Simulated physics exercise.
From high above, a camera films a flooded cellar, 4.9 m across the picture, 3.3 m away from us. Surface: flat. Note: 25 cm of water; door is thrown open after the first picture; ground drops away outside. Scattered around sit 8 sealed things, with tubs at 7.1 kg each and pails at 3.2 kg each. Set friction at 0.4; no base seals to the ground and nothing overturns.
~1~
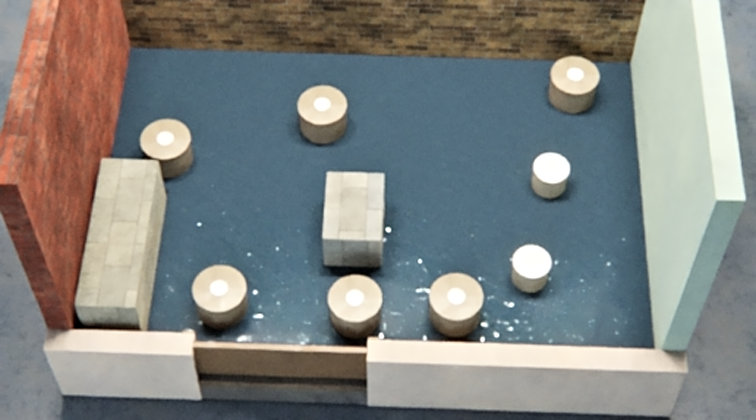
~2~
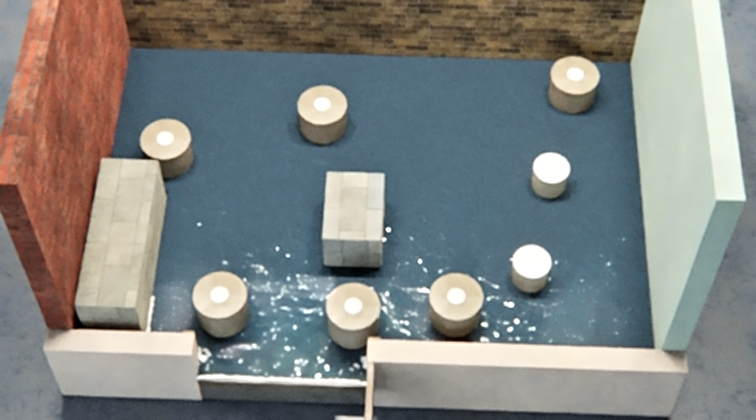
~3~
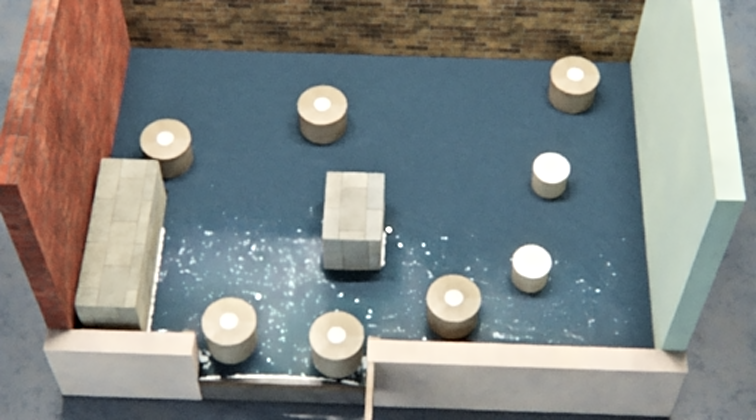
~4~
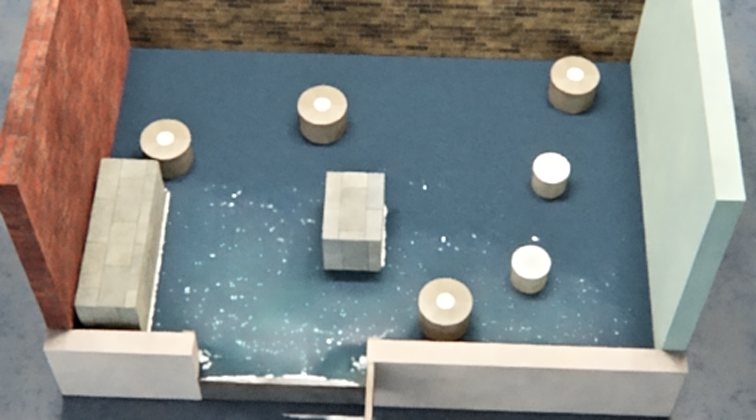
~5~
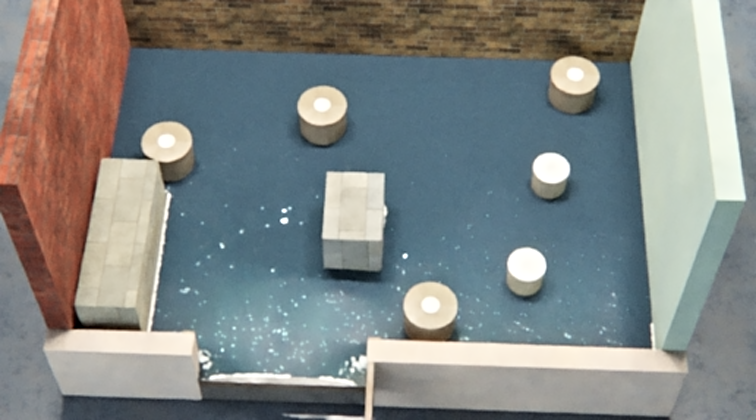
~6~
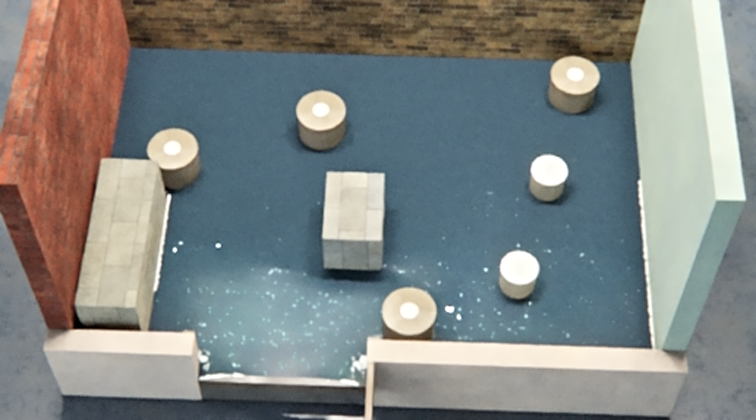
Two tubs drift out through the opened doorway of a flooded cellar, and another slides left.
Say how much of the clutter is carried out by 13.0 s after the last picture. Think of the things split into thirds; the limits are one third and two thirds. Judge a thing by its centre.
It is a large share, two thirds and up.
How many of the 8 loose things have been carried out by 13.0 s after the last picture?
Tally: 6.
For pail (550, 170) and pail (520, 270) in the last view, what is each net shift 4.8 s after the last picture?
So you get 40 cm for the one named first, 140 cm for the other.
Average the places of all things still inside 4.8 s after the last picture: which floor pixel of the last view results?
The centre sits near (387, 250).
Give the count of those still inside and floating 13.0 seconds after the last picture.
It comes to 2.
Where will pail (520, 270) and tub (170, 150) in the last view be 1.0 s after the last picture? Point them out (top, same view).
Near (498, 280) and (193, 186).
Then, 1.0 s after the last picture 2 of 8 are out; 6 afloat.
Then, 4.8 s after the last picture 3 of 8 are out; 5 afloat.
Then, 9.0 s after the last picture 6 of 8 are out; 2 afloat.
Then, 13.0 s after the last picture 6 of 8 are out; 2 afloat.
